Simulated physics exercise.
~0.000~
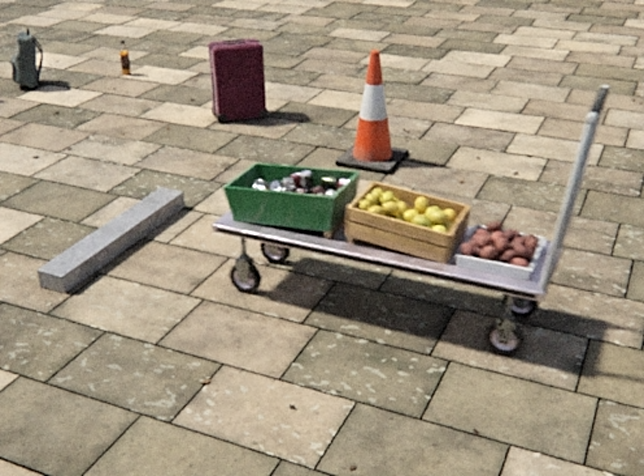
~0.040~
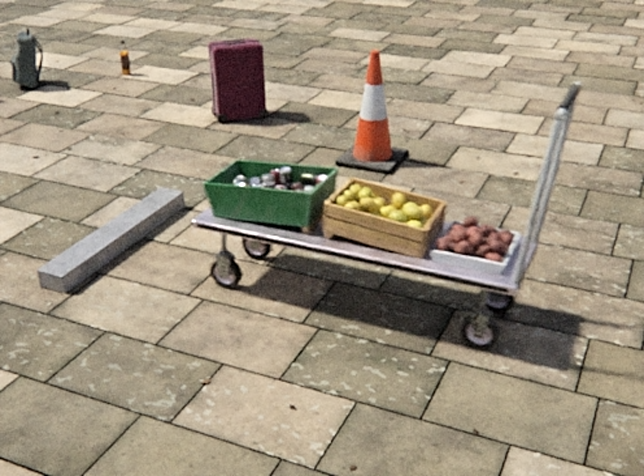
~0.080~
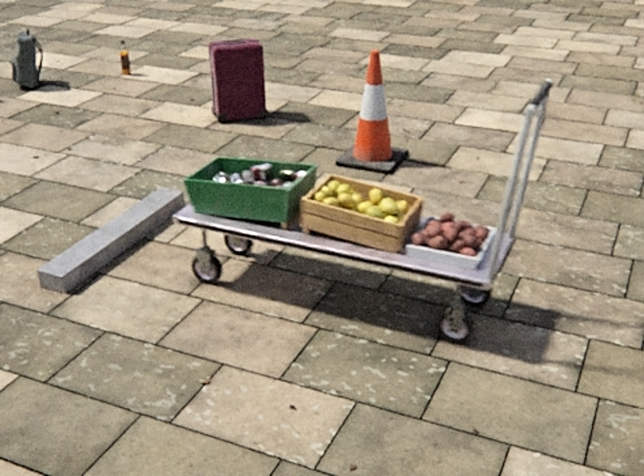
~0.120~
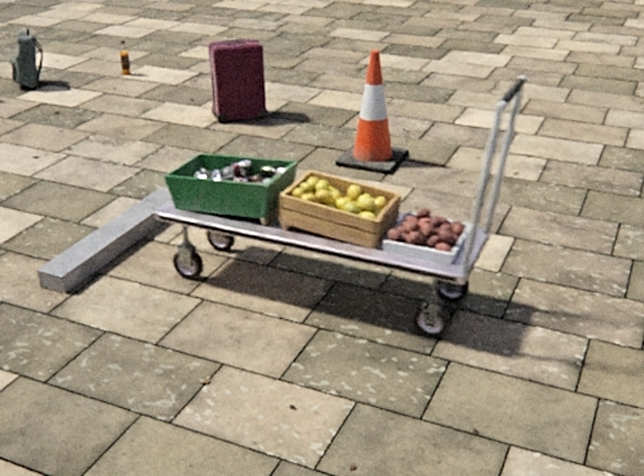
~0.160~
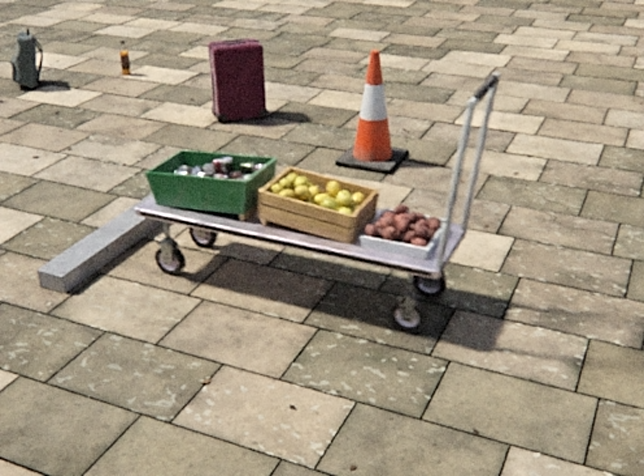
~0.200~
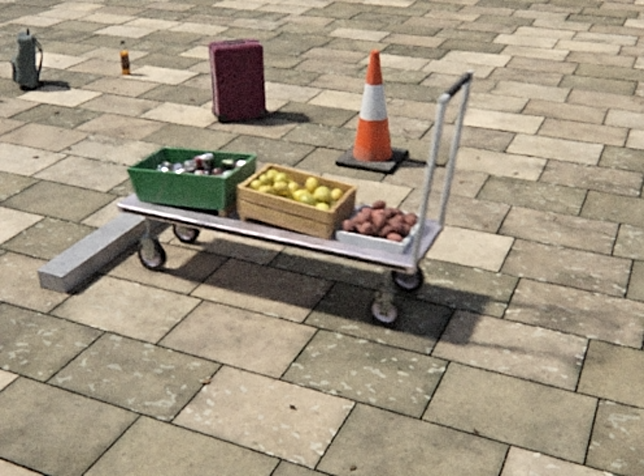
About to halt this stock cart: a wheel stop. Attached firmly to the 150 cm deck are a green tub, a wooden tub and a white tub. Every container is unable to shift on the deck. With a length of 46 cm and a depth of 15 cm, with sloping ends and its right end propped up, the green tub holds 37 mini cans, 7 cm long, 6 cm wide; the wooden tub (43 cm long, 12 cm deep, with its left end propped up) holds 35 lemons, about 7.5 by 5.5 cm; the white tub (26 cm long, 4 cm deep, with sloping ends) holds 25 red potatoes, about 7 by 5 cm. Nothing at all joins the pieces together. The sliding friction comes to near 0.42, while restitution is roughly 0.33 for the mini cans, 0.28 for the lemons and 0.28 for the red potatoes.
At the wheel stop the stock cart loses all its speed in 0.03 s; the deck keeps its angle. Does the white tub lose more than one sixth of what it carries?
Above a sixth.
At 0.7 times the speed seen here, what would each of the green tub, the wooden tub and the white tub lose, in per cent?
In that case the green tub sheds 0 per cent, the wooden tub 0 per cent and the white tub 30 per cent.
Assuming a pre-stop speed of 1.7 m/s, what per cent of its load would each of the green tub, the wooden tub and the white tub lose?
Then the green tub sheds 0 per cent of its load, the wooden tub 0 per cent, and the white tub 30 per cent.
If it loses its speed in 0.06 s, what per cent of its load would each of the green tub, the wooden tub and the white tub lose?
You'd end up with green tub at 10 %, wooden tub at 0 % and white tub at 30 %.
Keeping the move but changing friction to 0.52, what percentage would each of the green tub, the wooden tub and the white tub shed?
You'd see green tub shed 10 percent, wooden tub shed 0 percent, and white tub shed 20 percent.
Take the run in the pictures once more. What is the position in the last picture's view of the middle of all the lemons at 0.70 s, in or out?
Roughly (253, 191).
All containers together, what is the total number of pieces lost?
Around 14.
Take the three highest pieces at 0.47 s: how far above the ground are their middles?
Around 68 cm high.
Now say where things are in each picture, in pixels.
In the first frame (we follow the rim corner now nearest the camera), white tub at (528, 269); green tub at (331, 197); 70 cm still to roll; nothing out yet.
The second frame shows white tub at (502, 264); green tub at (308, 193); 59 cm still to roll.
The third frame shows white tub at (476, 259); green tub at (286, 189); 49 cm still to roll.
The fourth frame shows white tub at (450, 254); green tub at (265, 185); 38 cm still to roll.
The fifth frame shows white tub at (426, 249); green tub at (244, 181); 27 cm still to roll.
The sixth frame shows white tub at (402, 244); green tub at (223, 177); 17 cm still to roll; nothing out yet.
After 0.25 s, the wheels strike.
After 0.35 s, 0 of 37 out of the green tub, 0 of 35 out of the wooden tub and 2 of 25 out of the white tub.
After 0.47 s, 1 of 37 out of the green tub, 0 of 35 out of the wooden tub and 6 of 25 out of the white tub.
After 0.70 s, 3 of 37 out of the green tub, 2 of 35 out of the wooden tub and 7 of 25 out of the white tub.
When it is over (at 1.20 s), 4 of 37 out of the green tub, 2 of 35 out of the wooden tub and 8 of 25 out of the white tub. Asked share, 8 of 25, 32 per cent.
